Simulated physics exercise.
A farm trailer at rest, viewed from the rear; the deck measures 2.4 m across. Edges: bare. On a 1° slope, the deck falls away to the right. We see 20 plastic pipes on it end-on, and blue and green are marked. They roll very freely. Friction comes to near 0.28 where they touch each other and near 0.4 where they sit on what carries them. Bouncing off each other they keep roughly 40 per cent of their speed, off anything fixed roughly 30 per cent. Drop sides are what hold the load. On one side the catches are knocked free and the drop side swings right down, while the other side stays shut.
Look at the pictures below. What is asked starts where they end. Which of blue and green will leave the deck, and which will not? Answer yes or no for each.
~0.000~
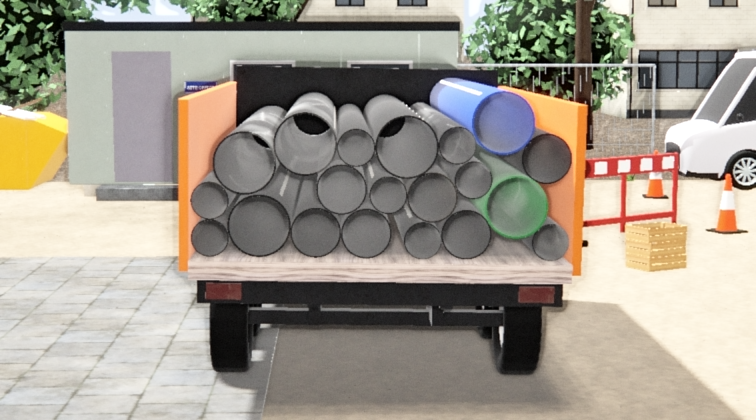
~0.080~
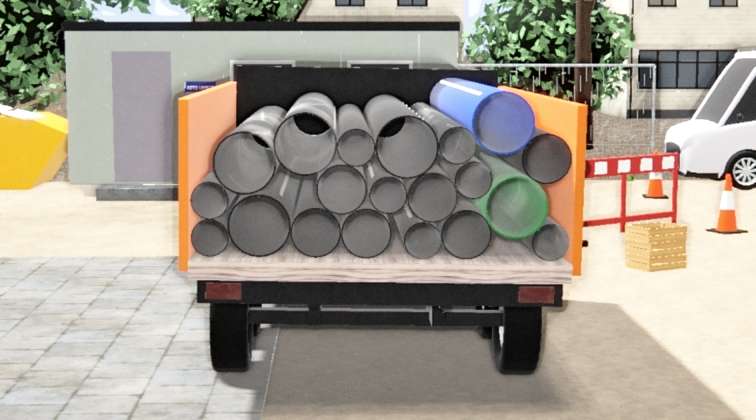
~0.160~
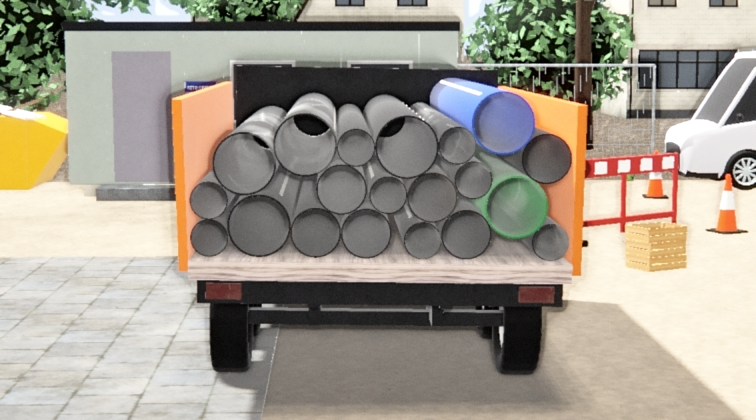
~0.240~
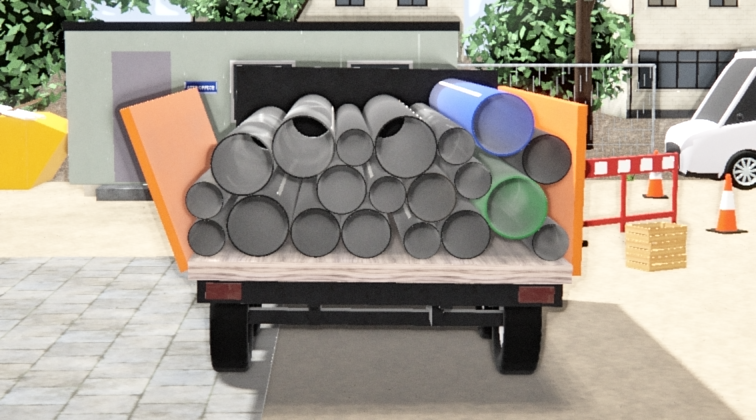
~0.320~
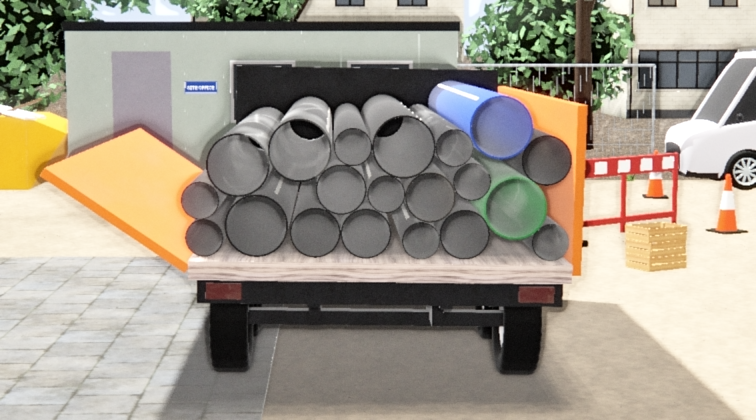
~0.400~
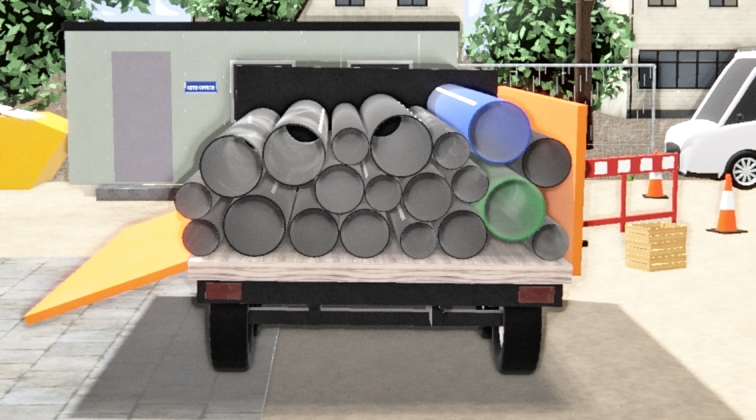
Blue: No; green: No.
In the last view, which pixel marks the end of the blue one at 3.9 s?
It should be close to pixel (500, 166).
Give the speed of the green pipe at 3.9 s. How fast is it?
It moves at about 0.0 m/s.
Then, 3.9 s in, blue is up on others, 45 cm from the right edge; green is on the deck, 45 cm from the right edge; 6 of 20 are off.
In the end (8.9 s), blue is up on others, 45 cm from the right edge; green is on the deck, 45 cm from the right edge; 9 of 20 are off.
